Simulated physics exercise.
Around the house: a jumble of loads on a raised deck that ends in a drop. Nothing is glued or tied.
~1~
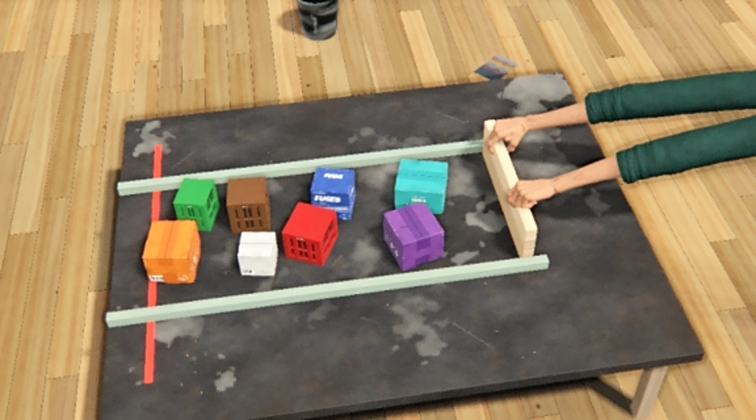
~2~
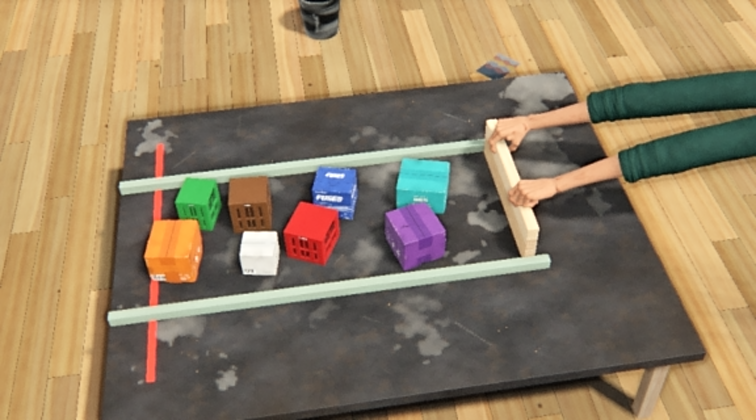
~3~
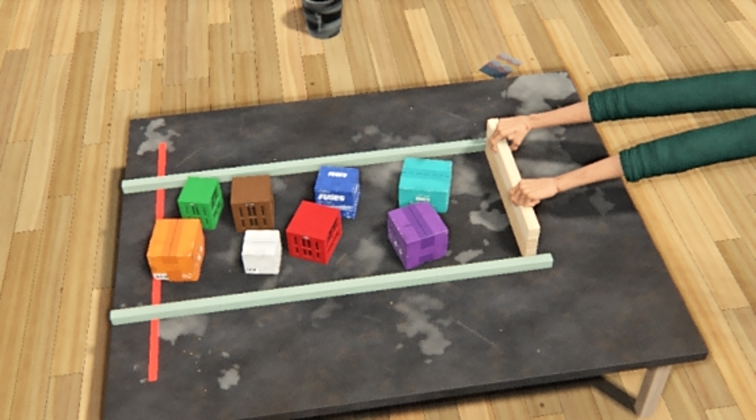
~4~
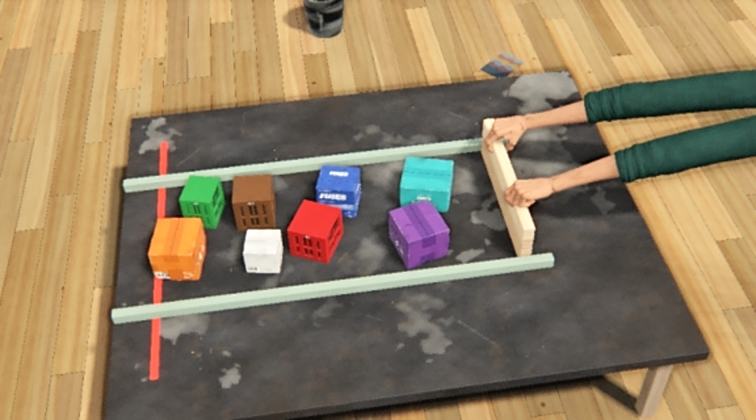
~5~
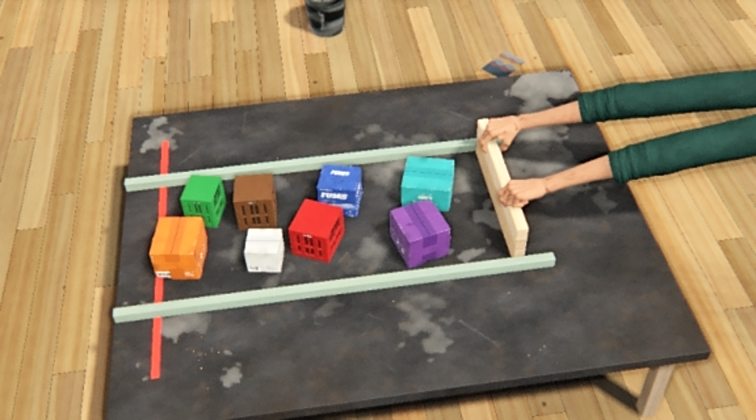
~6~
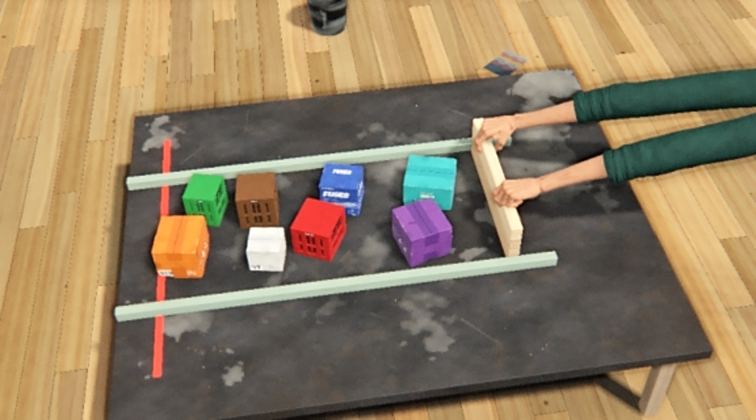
Two hands slide a wooden plank slightly left toward colored boxes between two pale rails.
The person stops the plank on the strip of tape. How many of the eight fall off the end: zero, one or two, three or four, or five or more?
The number that fall off is five or more.
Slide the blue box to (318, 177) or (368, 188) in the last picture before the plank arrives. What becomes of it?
The blue box survives; goes over.
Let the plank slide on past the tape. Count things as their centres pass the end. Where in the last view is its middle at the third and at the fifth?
First at (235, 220), next at (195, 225).
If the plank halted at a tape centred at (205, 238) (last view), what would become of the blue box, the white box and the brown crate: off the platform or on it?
The blue box is kept; the white box drops off; the brown crate tumbles off.
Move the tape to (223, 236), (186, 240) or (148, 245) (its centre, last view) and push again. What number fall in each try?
In that order 4, 6 and 7.
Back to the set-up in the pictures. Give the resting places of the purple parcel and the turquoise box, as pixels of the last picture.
The purple parcel at (135, 264), the turquoise box at (136, 221).
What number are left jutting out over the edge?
2 of them.
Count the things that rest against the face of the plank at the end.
The number is 2.
Soon after, none off yet; orange box at rest near (182, 247); green crate at rest near (206, 200); brown crate at rest near (258, 201).
After that, none off yet; orange box displaced about its own width near (134, 252); green crate displaced well along near (132, 208); brown crate displaced well along near (166, 212).
In the end, the number that fall off is five or more; gone, blue box, red crate, white box, brown crate, green crate and orange box.
